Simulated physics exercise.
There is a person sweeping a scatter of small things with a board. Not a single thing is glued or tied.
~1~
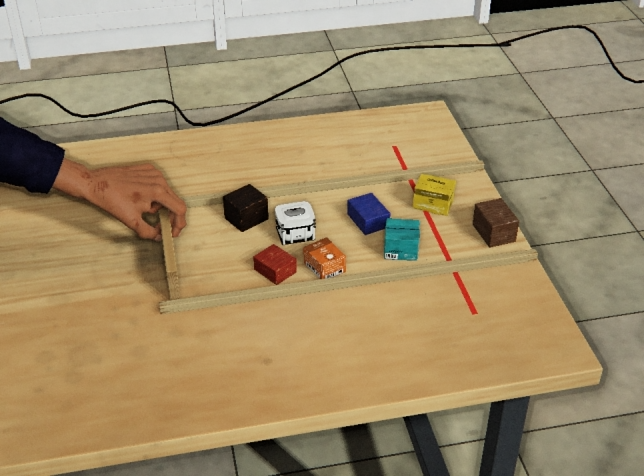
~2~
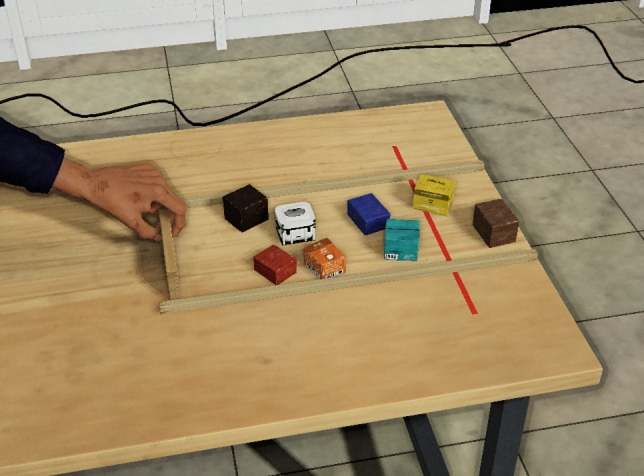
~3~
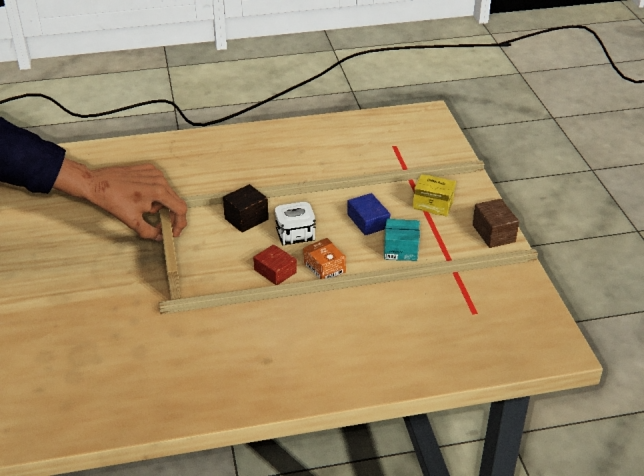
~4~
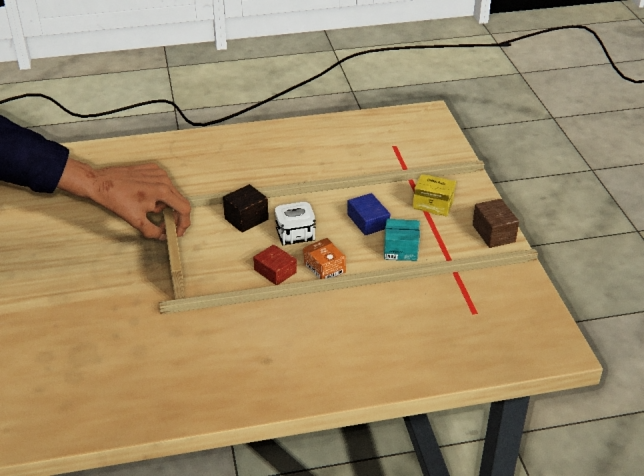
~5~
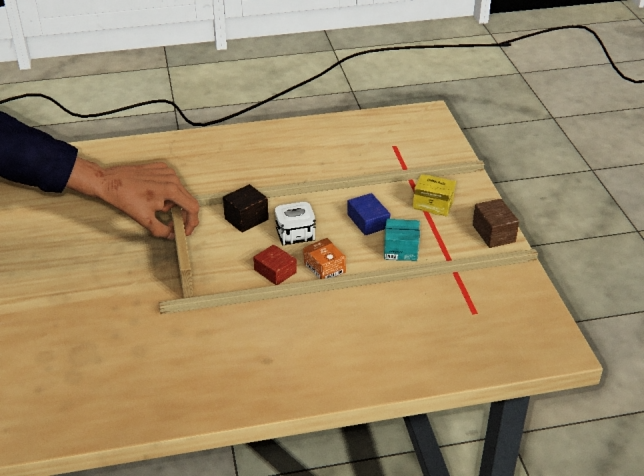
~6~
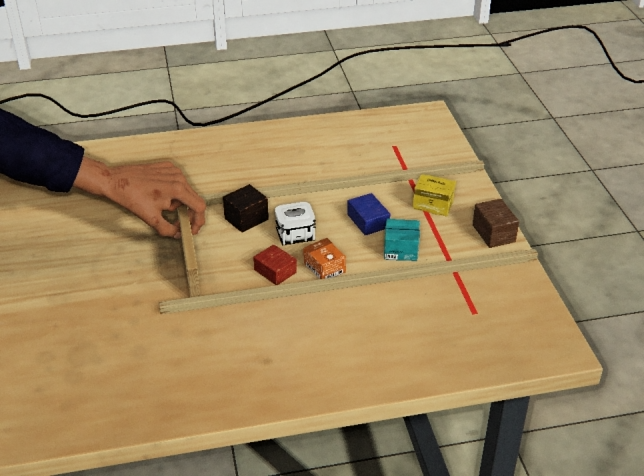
A hand slid a small wooden board slightly to the right between two thin rails on a table, while the scattered colored blocks and boxes in front of it, some near a red line, stayed still.
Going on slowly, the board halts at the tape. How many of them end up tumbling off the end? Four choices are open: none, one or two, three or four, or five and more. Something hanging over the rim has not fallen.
Most likely the drop count will come to one or two.
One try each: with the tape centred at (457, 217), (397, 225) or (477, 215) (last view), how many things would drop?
Counts per try, in order: 3 / 0 / 5.
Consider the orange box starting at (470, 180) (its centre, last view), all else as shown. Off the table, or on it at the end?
It is still up.
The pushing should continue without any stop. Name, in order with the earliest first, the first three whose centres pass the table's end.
The order goes the brown block, the yellow box, and then the turquoise box.
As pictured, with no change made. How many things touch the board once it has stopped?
That comes to 3.
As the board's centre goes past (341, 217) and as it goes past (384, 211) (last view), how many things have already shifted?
At the first spot 6, then 7.
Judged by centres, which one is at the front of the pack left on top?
Result: Yellow box.
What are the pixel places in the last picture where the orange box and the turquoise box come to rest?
About (486, 240), and the other about (511, 225).
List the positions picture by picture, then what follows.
In the first frame, brown block (495, 223); yellow box (434, 195); turquoise box (402, 240); board (167, 239); tape (430, 221).
In the second frame, yellow box (434, 195); red block (275, 265).
In the third frame, turquoise box (402, 240); white case (295, 223).
In the fourth frame, brown block (495, 223); orange box (325, 260).
In the fifth frame, yellow box (434, 195); board (180, 238).
In the sixth frame, brown block (495, 223); yellow box (434, 195); turquoise box (402, 240); board (187, 237); tape (430, 221).
Soon after, none off yet; brown block at rest near (495, 223); yellow box at rest near (434, 195); turquoise box at rest near (402, 240).
In the end, the number that fall off is one or two; gone, brown block.
